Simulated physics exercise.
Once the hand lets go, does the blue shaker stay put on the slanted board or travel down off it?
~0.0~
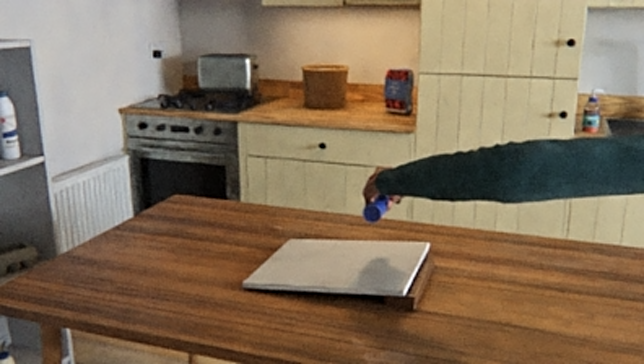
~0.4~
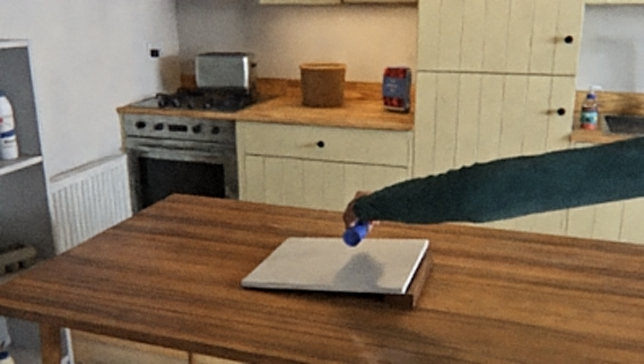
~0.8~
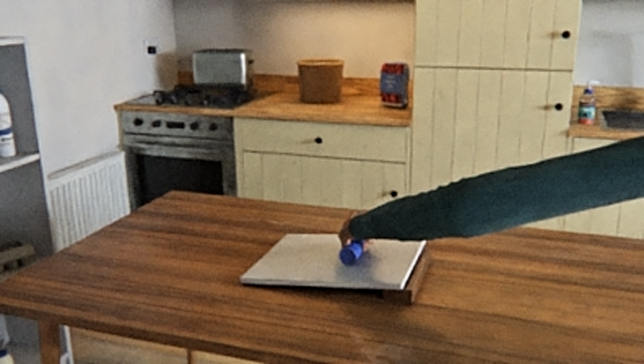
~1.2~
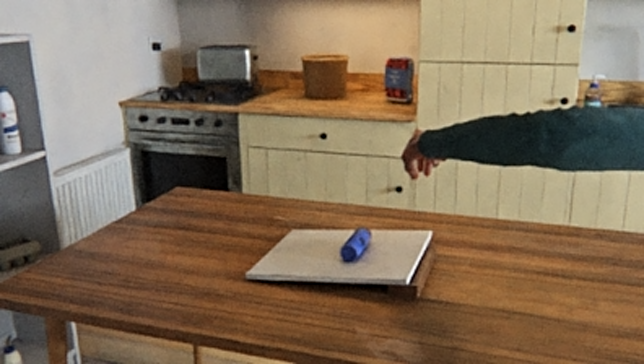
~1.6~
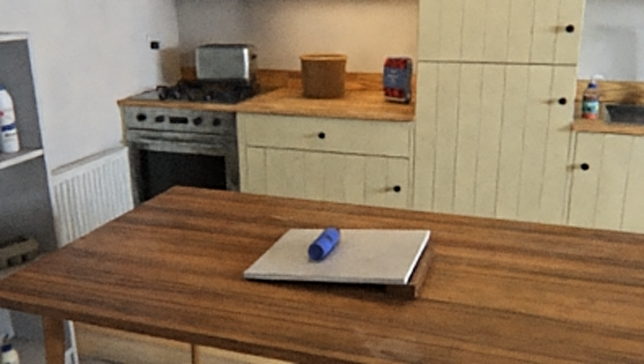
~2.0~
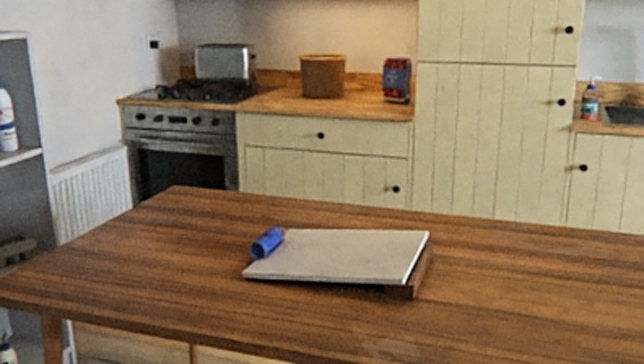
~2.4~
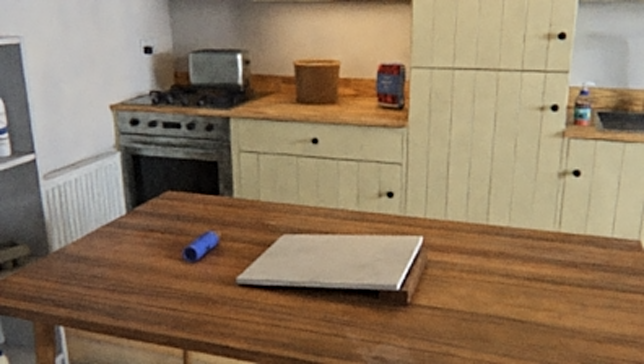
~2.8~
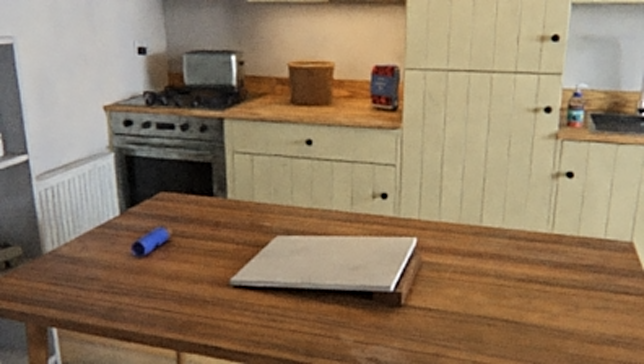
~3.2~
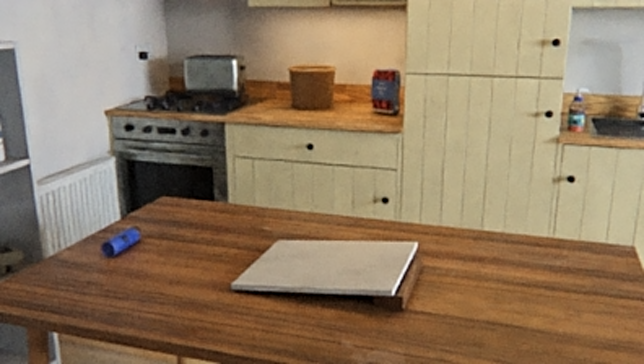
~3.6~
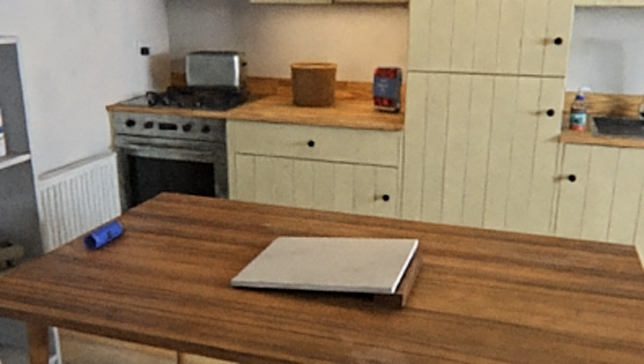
The blue shaker travels down the slope to the left, leaves the board and ends up on the tabletop near the far left edge.
